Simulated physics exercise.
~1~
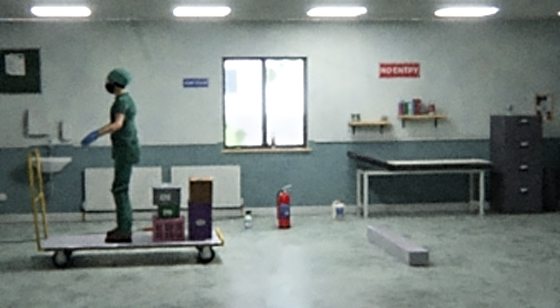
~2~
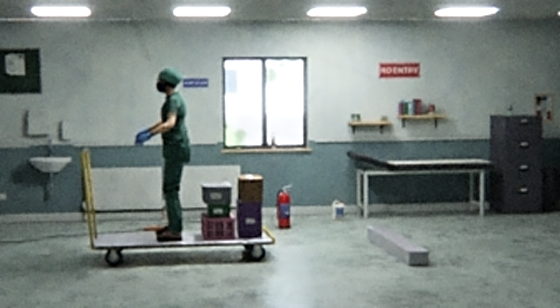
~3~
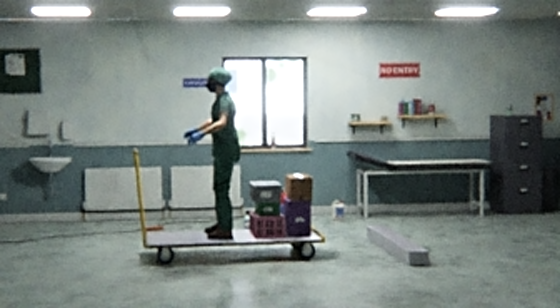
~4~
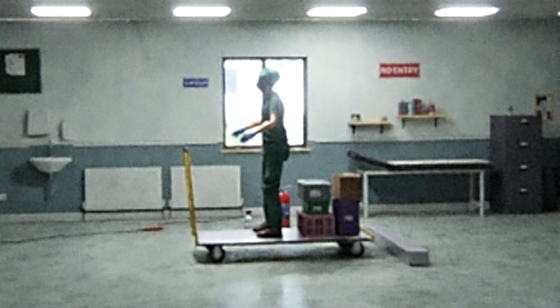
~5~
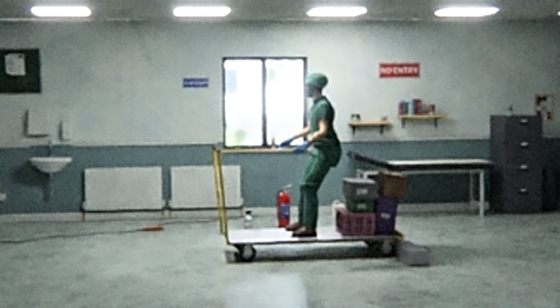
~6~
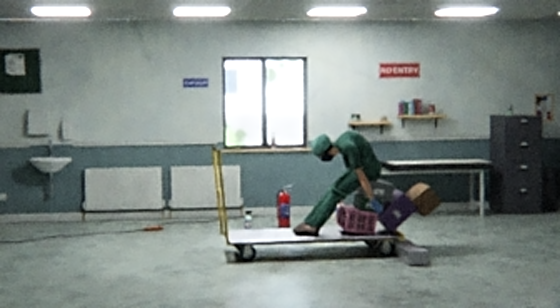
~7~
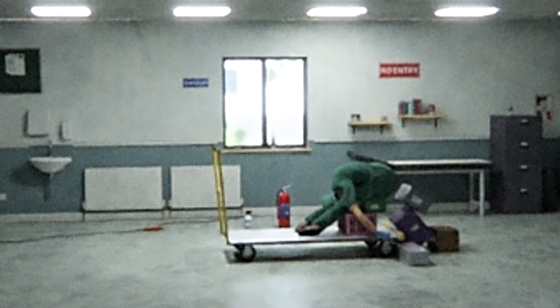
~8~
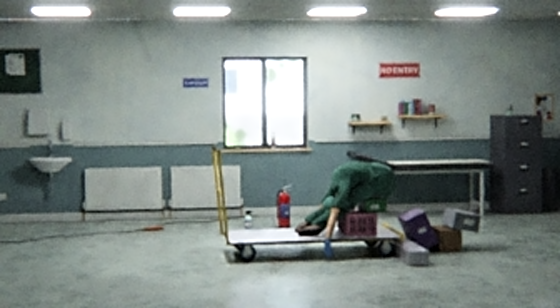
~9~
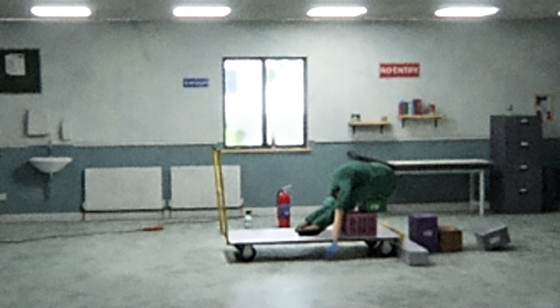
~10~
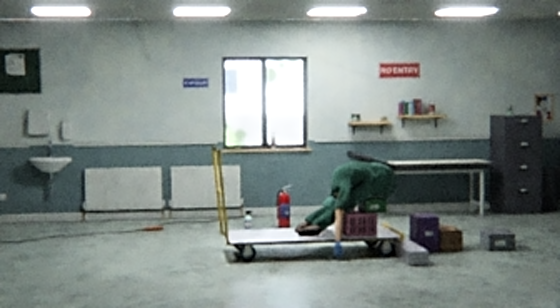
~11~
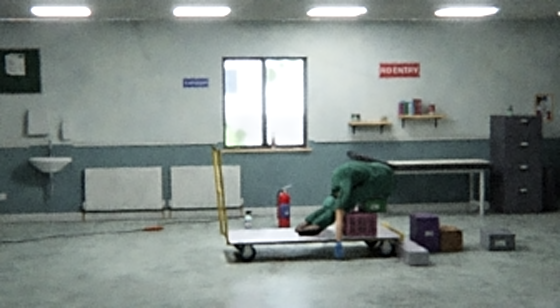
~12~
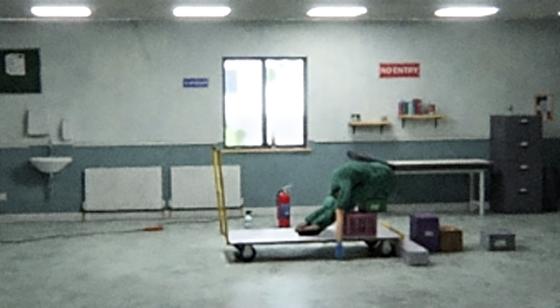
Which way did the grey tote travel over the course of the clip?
It travelled to the right, first riding on the cart and then tumbling off the front onto the floor beyond the kerb.
